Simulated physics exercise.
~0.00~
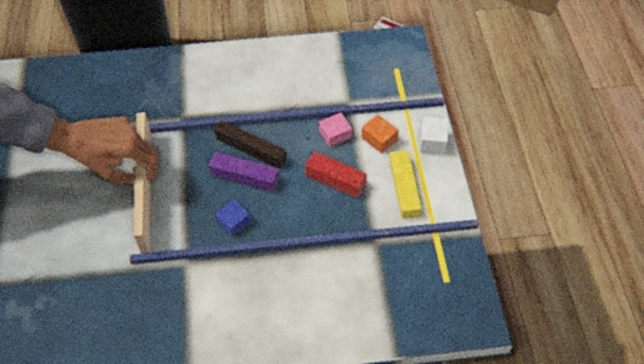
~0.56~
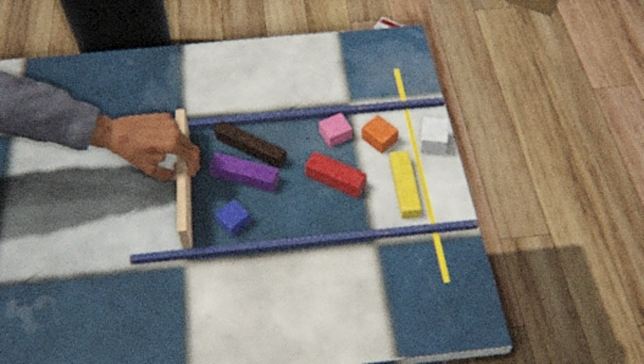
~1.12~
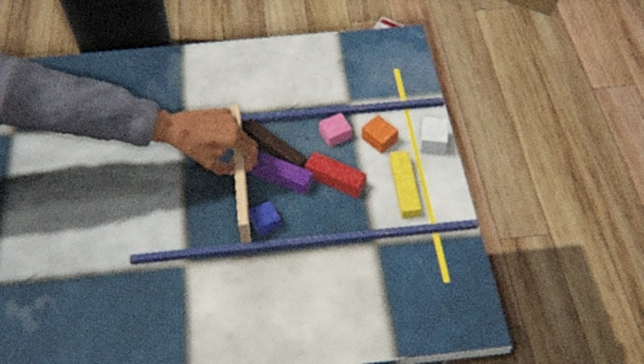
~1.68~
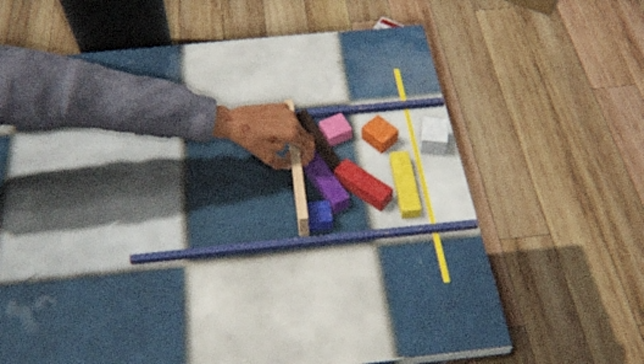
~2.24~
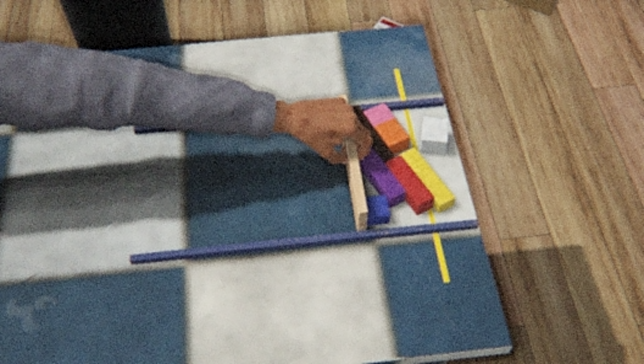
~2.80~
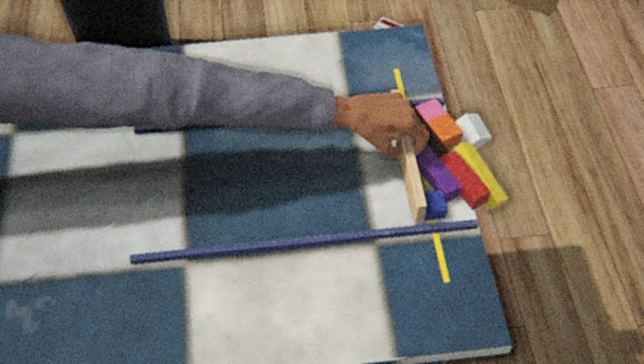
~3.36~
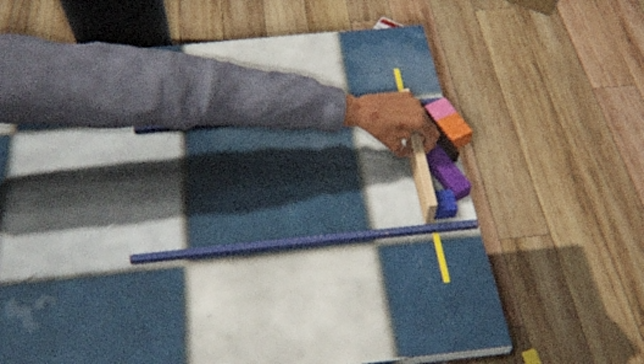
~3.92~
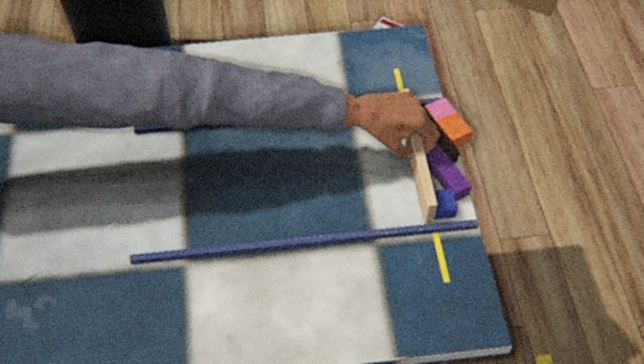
A hand slides a board rightward, bunching colourful blocks until three fall off the edge.
